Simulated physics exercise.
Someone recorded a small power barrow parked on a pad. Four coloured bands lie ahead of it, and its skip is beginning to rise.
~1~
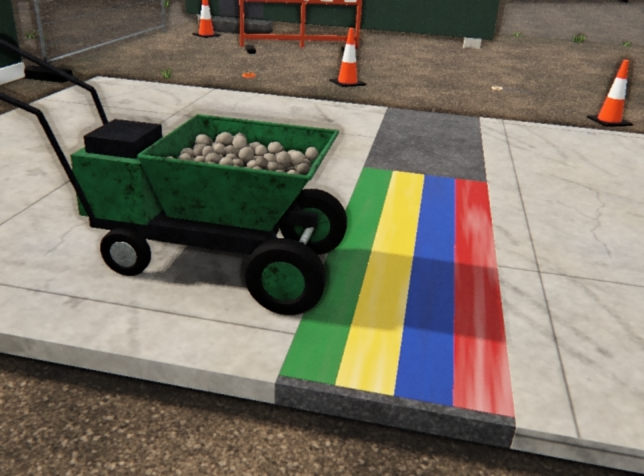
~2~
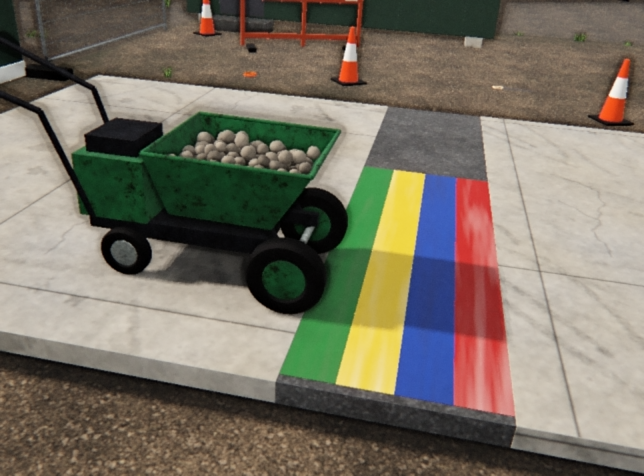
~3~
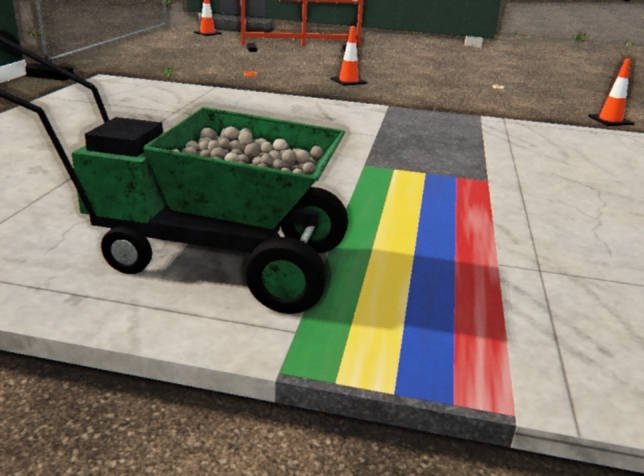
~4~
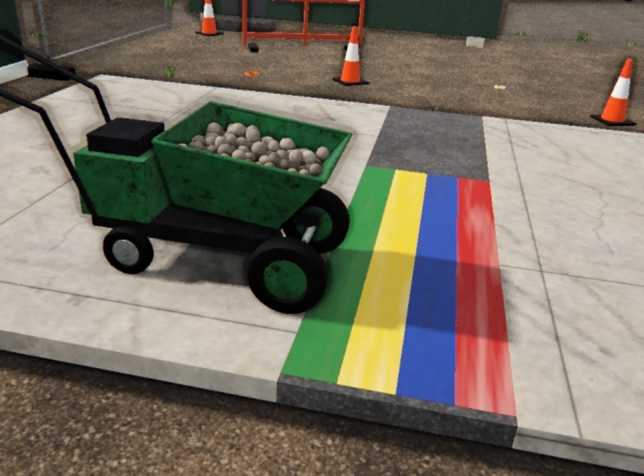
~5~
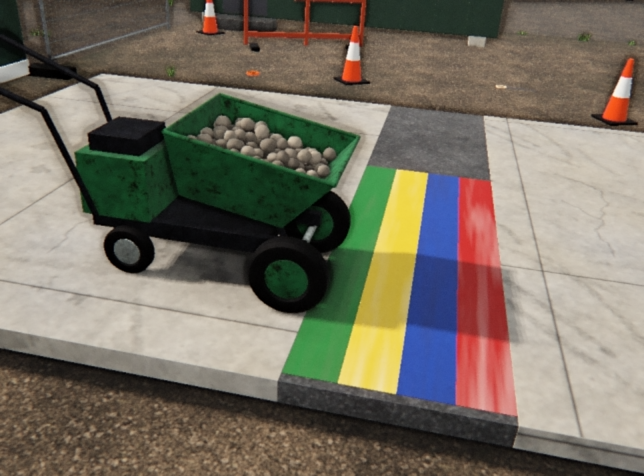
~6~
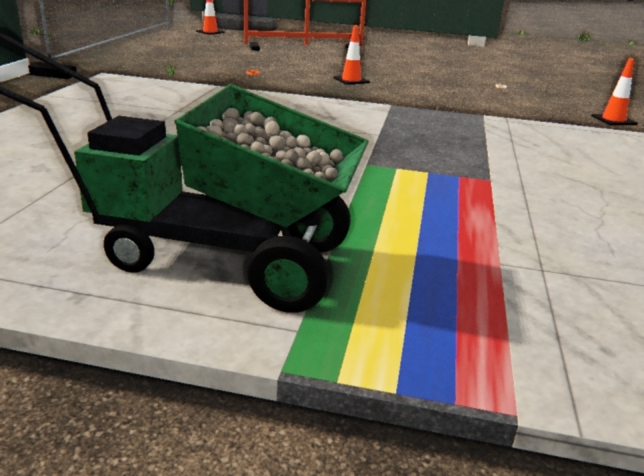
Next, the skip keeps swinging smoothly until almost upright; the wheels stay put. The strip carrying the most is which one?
That would be the blue strip.
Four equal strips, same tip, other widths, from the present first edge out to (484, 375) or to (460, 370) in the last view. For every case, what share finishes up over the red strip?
About 30 %, then 30 %.
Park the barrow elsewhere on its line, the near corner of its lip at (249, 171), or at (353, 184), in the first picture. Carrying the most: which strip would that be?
I would say the yellow one the first time, then the red strip the next.
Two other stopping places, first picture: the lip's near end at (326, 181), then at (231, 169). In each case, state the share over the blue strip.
40 % and 20 %.
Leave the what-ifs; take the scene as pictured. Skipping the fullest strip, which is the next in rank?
That red strip.
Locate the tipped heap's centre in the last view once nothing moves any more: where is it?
At about (454, 297), give or take.
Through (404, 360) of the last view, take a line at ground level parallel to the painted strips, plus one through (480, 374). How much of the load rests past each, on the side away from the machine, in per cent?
I'd say about 80 and about 30 in a hundred.
Soon, skip tipped steeply; all in the skip.
A while on, skip tipped right over; most in the skip; a stray few over the yellow strip; a small part over the blue strip; a stray few over the red strip; a stray few falling.
Towards the end, skip tipped right over; about a quarter in the skip; a small part over the yellow strip; about a third over the blue strip; about a quarter over the red strip; a small part off the paint.
Finally, skip tipped right over; a small part in the skip; none over the green strip; a small part over the yellow strip; about half over the blue strip; about a quarter over the red strip; a small part off the paint.
